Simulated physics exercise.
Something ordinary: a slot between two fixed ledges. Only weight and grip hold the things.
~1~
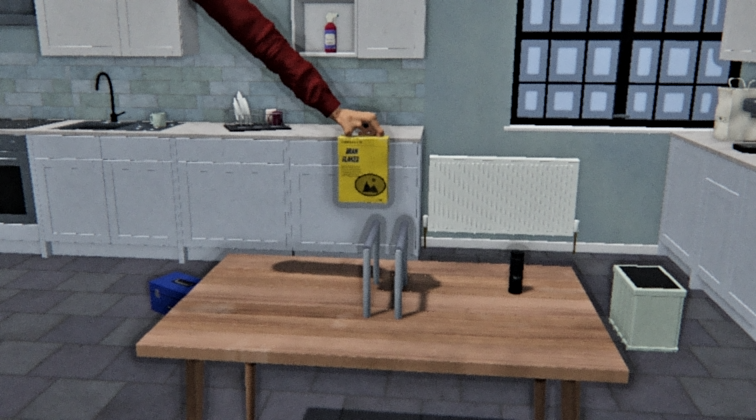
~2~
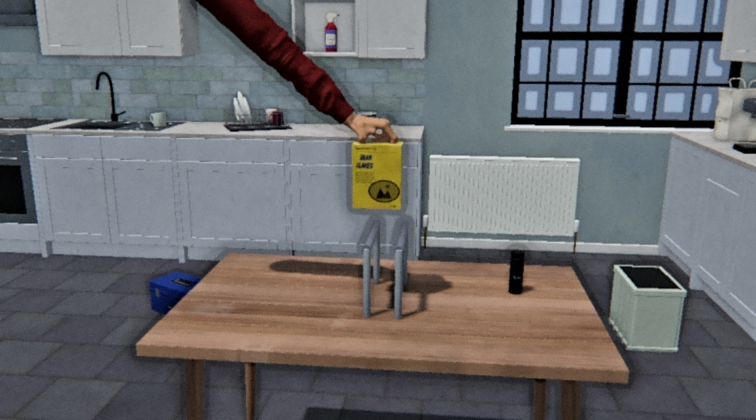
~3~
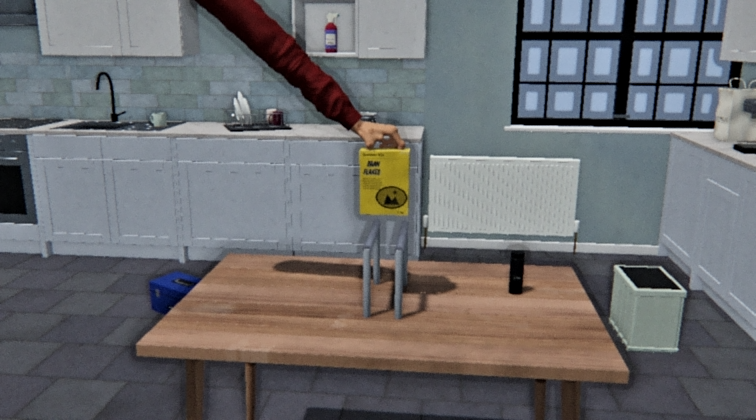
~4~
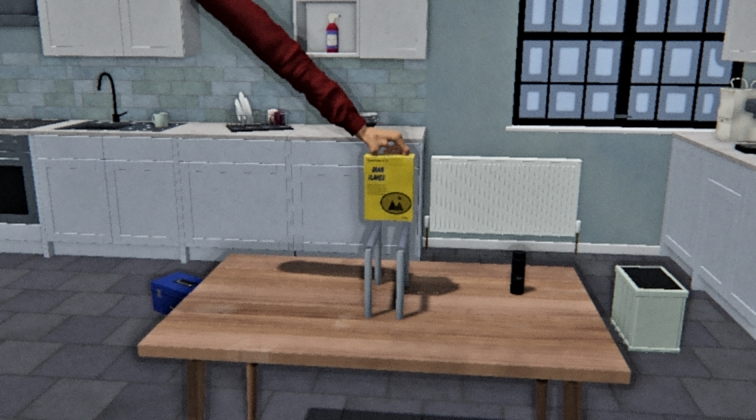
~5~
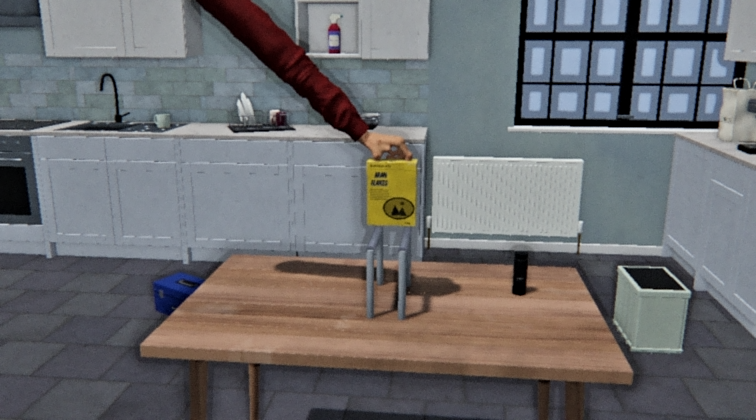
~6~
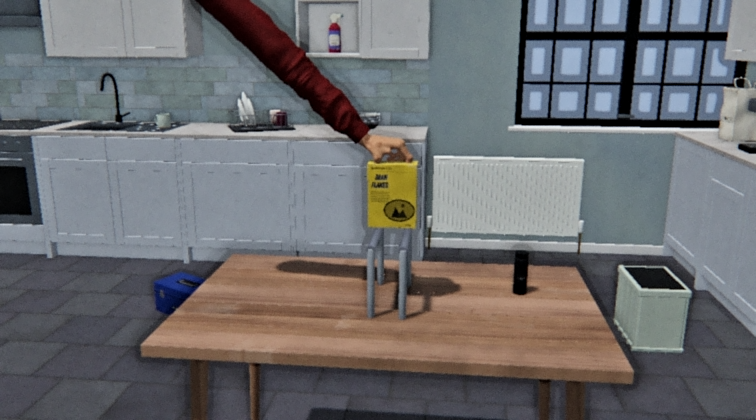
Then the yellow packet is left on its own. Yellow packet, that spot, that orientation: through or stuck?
Stuck.
Then, 0.20 s later than the last frame, yellow packet moved a little near (393, 201).
Then, 0.30 s later than the last frame, yellow packet resting near (393, 201).
When it is over, both as before. End places, in pixels of the last picture, yellow packet near (393, 201). The packet is caught.
